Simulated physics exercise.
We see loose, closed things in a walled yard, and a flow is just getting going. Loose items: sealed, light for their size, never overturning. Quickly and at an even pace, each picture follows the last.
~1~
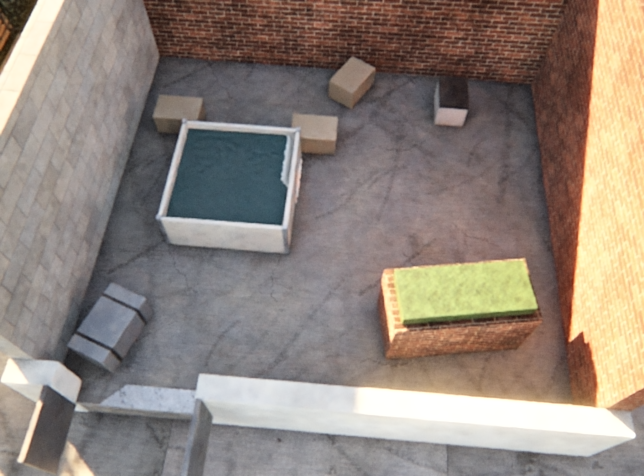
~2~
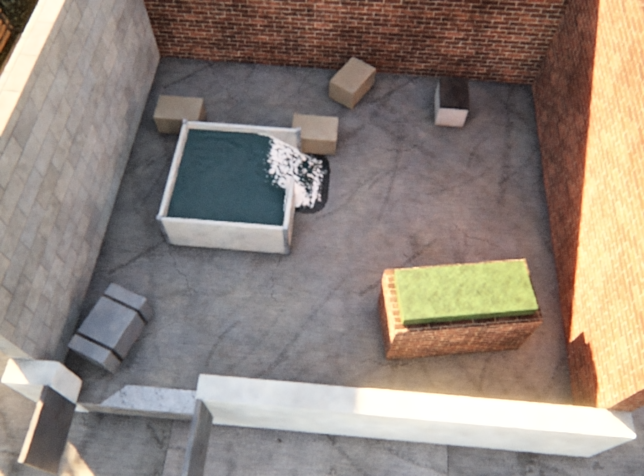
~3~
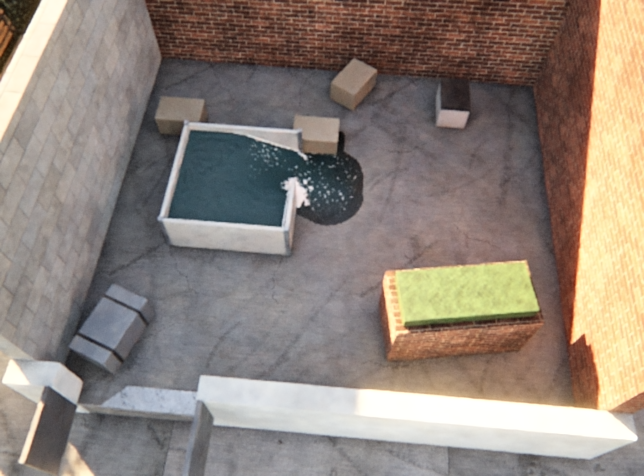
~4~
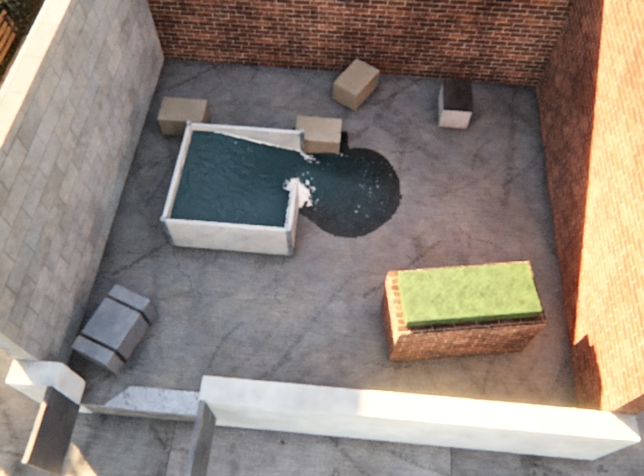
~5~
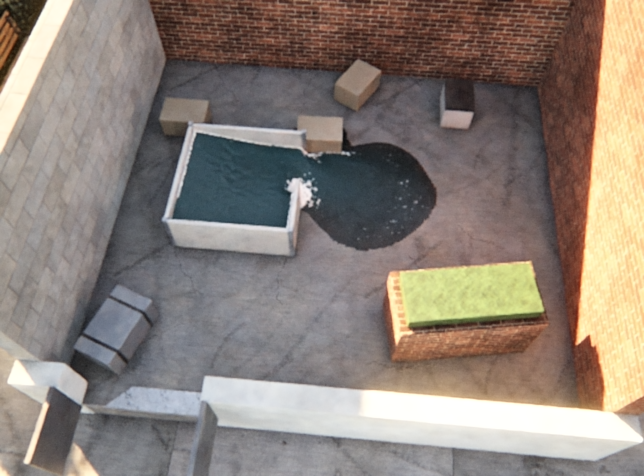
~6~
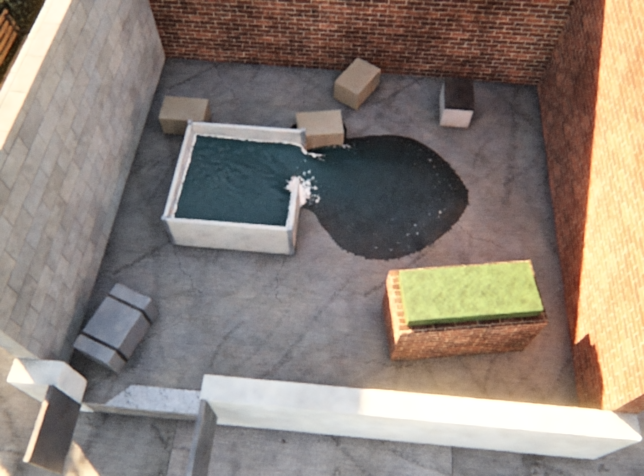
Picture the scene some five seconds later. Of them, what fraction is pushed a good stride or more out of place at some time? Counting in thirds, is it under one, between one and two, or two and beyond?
In thirds: Under one.
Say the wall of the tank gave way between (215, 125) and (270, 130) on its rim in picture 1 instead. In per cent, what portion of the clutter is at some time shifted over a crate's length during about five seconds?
Near 40 in a hundred.
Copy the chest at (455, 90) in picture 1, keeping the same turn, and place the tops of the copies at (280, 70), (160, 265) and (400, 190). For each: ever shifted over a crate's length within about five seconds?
Twin one: Barely shifts; twin two: Barely shifts; twin three: Slides well clear.
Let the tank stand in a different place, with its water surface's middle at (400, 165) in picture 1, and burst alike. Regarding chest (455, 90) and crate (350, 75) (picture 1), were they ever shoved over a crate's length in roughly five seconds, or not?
Going in the order given, the first did not get there and the second got carried that far.
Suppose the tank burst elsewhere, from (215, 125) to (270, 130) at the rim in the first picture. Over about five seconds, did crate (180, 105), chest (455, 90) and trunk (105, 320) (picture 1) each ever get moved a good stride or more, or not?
Same order as named: Sent that far; not sent that far; not sent that far.
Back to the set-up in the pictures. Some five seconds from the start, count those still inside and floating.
Number: 0.
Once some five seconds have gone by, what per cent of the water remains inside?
I'd put it close to 100 percent.
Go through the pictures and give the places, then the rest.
The first frame shows a crate at (314, 127) rests on the ground; a chest at (454, 91), on the bottom; 0 of 5 have shifted.
The second frame shows a crate at (314, 127), on the bottom; a chest at (454, 91), on the bottom; 0 of 5 have shifted.
The third frame shows a crate at (316, 128) rests on the ground; a chest at (455, 93) rests on the ground; 0 of 5 have shifted.
The fourth frame shows a crate at (318, 129) rests on the ground; a chest at (458, 93) rests on the ground; 0 of 5 have shifted.
The fifth frame shows a crate at (320, 128) rests on the ground; a chest at (460, 93) rests on the ground; 0 of 5 have shifted.
The sixth frame shows a crate at (320, 123), on the bottom, close to its start; a chest at (459, 92) rests on the ground; 1 of 5 have shifted.
A moment on, 0 of 5 are well off their spots; 0 afloat.
Next, 0 of 5 are well off their spots; 0 afloat.
Later, 0 of 5 are well off their spots; 0 afloat.
In the end, 0 of 5 are well off their spots, and 0 have been at some point; 0 afloat.
